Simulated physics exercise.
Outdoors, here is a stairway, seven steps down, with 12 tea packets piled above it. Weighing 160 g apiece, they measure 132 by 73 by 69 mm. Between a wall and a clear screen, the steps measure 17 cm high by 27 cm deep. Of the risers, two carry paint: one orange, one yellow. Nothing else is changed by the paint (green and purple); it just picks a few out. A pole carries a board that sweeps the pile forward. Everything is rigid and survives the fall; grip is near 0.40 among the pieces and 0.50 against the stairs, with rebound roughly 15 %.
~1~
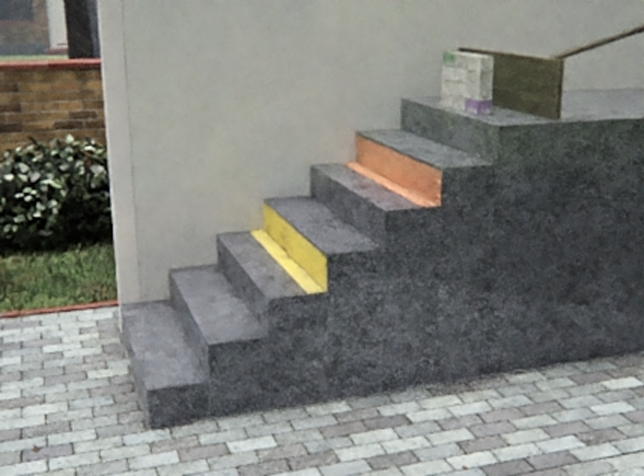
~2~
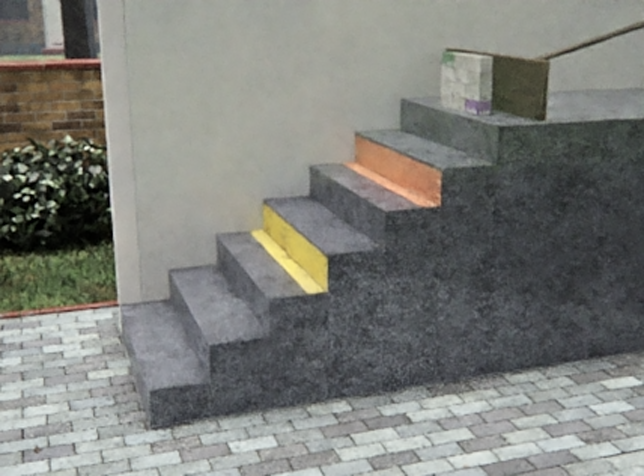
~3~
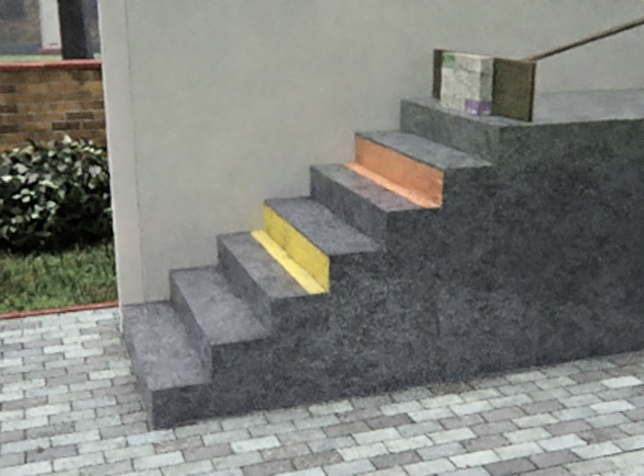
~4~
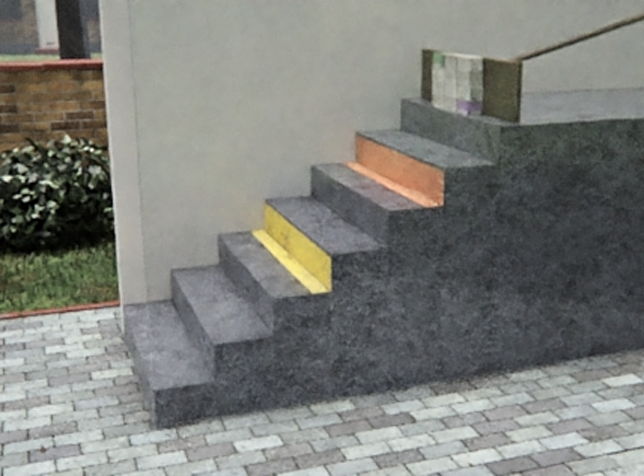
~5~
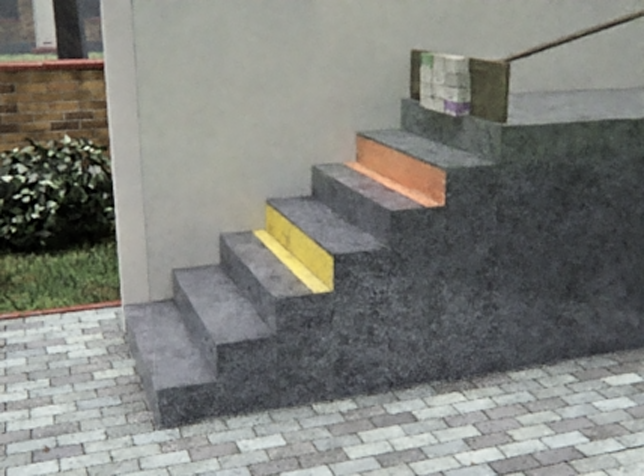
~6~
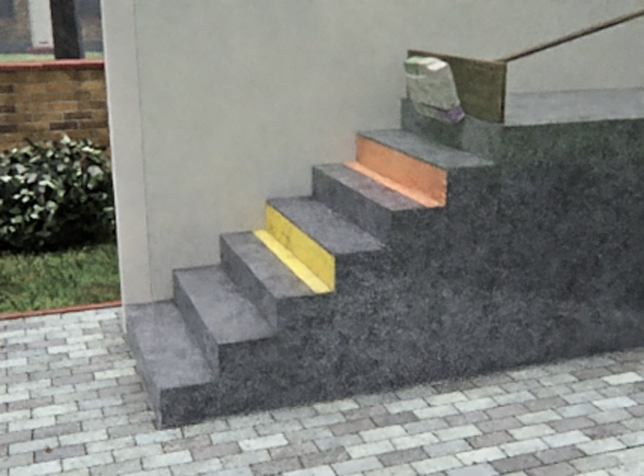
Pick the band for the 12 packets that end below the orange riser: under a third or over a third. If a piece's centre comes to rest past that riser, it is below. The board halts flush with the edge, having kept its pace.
Result: In excess of a third.
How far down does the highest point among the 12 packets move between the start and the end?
Drop: Around 38 cm.
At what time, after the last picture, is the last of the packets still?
That comes at about 1.0 s.
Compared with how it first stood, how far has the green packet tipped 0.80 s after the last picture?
About 90 degrees.
Then, 0.06 s later than the last frame, none of the 12 packets below the orange riser, 12 disturbed; purple packet tilted 72°, 7 cm lower; green packet tilted 34°, 7 cm lower.
Then, 0.16 s later than the last frame, 2 of the 12 packets below the orange riser; purple packet on its side; green packet tilted 55°, 24 cm lower.
Then, 0.38 s later than the last frame, 6 of the 12 packets below the orange riser; green packet on its side; purple packet on its side.
Then, 0.80 s later than the last frame, 6 of the 12 packets below the orange riser; purple packet on its side; green packet on its side.
When it is over, 6 of the 12 packets below the orange riser; purple packet on its side; green packet on its side. That is 50 per cent. In pixels of the last frame, middles, purple packet near (449, 143), green packet near (294, 209).
